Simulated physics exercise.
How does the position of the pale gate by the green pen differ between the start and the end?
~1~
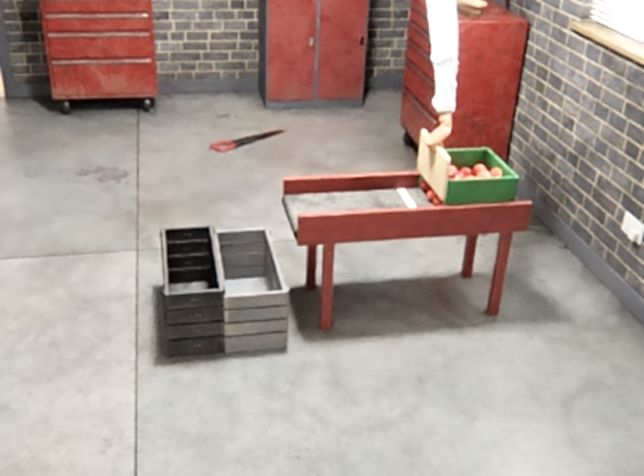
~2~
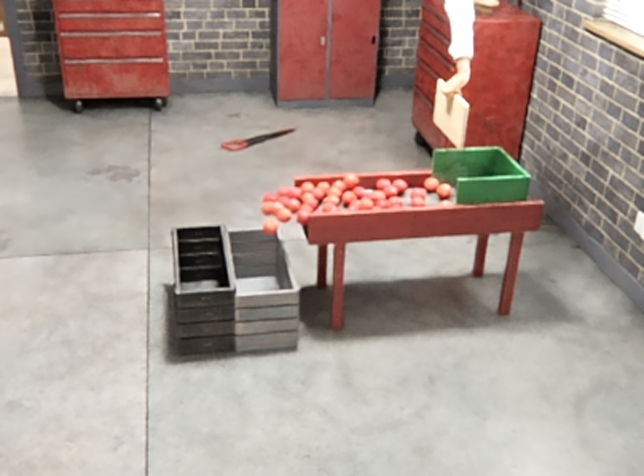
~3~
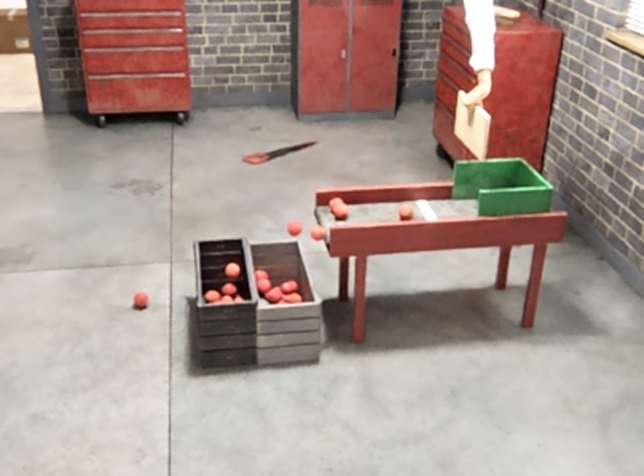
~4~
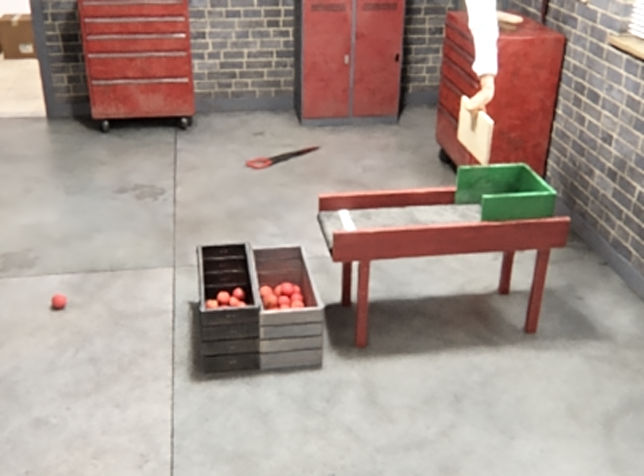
At the start the gate is down at the left side of the pen, holding the tomatoes in. At the end it is held upright in the hand, raised clear of the belt.
